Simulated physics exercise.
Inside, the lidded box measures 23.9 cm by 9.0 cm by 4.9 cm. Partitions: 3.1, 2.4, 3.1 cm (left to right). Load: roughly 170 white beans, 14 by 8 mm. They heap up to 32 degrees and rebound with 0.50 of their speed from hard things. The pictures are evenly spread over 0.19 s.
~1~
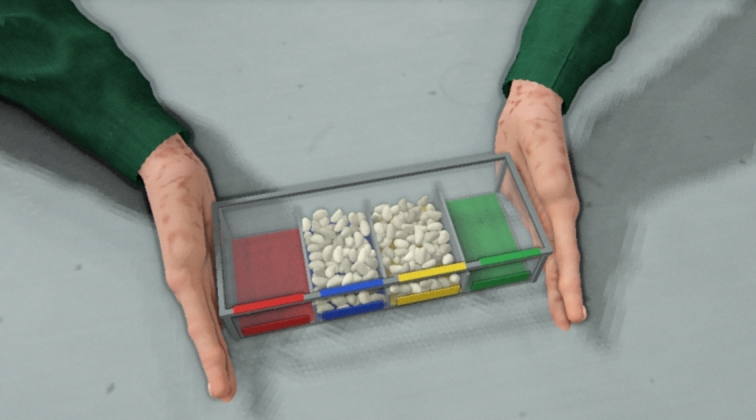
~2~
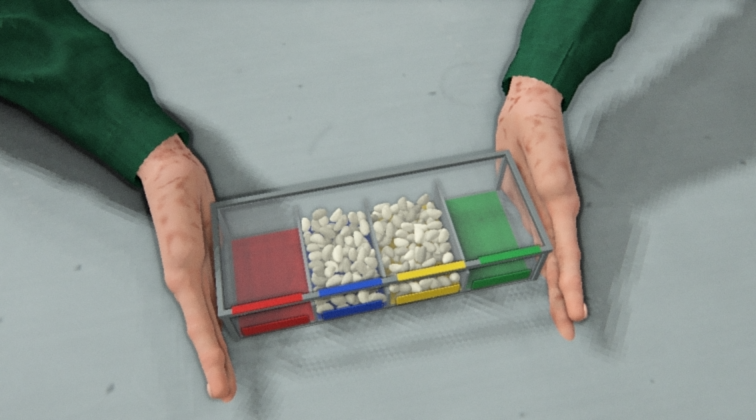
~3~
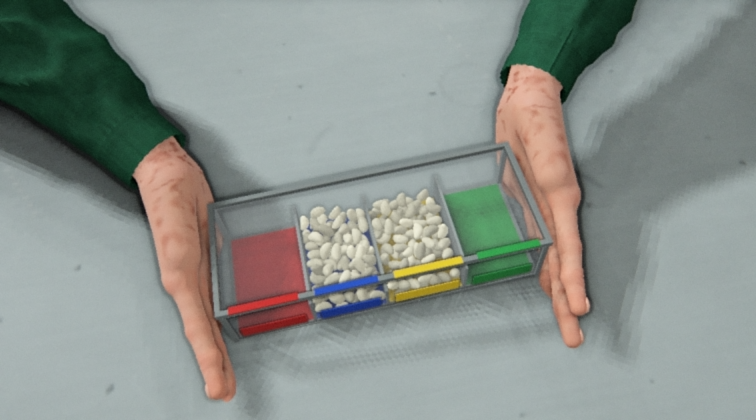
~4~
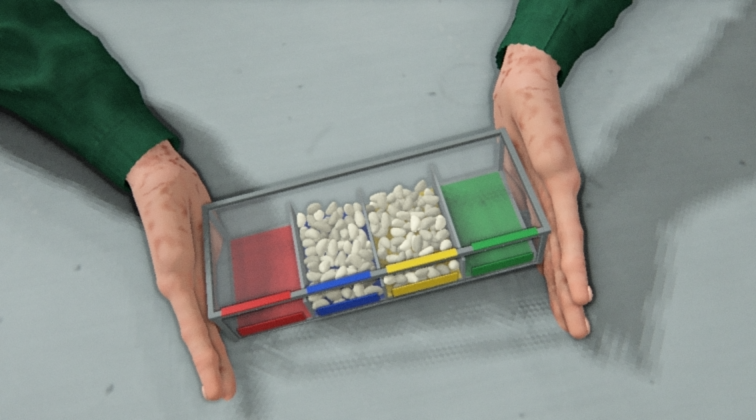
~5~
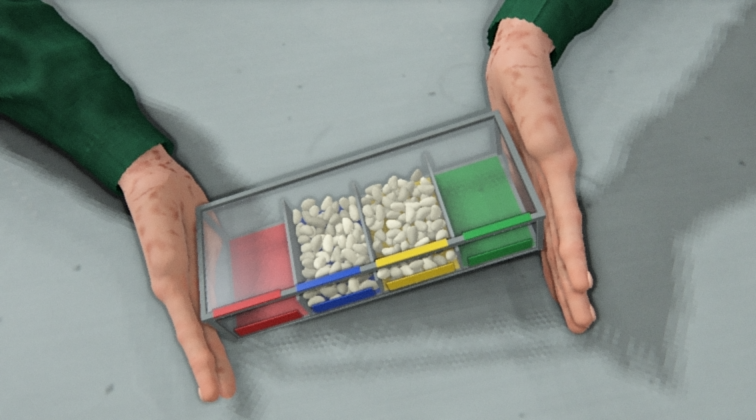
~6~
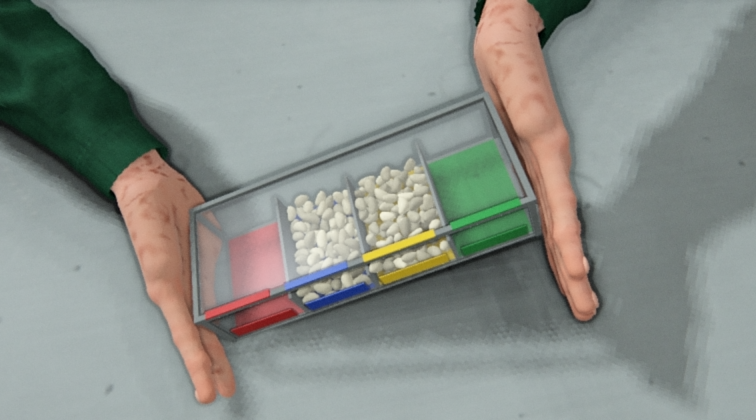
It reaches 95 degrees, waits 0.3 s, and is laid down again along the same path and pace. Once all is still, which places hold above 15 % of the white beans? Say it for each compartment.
Red above, blue above, green below, yellow below.
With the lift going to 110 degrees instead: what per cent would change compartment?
About 65 per cent.
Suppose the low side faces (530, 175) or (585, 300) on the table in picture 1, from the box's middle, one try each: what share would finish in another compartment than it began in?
Some 55 and 60 per cent.
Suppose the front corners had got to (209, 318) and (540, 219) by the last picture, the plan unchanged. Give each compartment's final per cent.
Red 50, blue 40, green 0, yellow 10.
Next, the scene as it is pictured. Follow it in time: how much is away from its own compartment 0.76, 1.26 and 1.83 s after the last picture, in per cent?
About 65, 65, 65.
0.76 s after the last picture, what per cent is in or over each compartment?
Red 40; blue 55; green 0; yellow 5.
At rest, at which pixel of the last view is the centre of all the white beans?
Near (286, 271).
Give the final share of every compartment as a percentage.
Red 60, blue 30, green 0, yellow 5.
Then, 0.76 s after the last picture, tilt 95 degrees; red 40 %, blue 55 %, yellow 5 %.
Then, 1.26 s after the last picture, tilt 51 degrees; red 60 %, blue 35 %, yellow 5 %.
Then, 1.83 s after the last picture, tilt 0 degrees; red 60 %, blue 30 %, yellow 5 %.
In the end, red 60 %, blue 30 %, green 0 %, yellow 5 %.
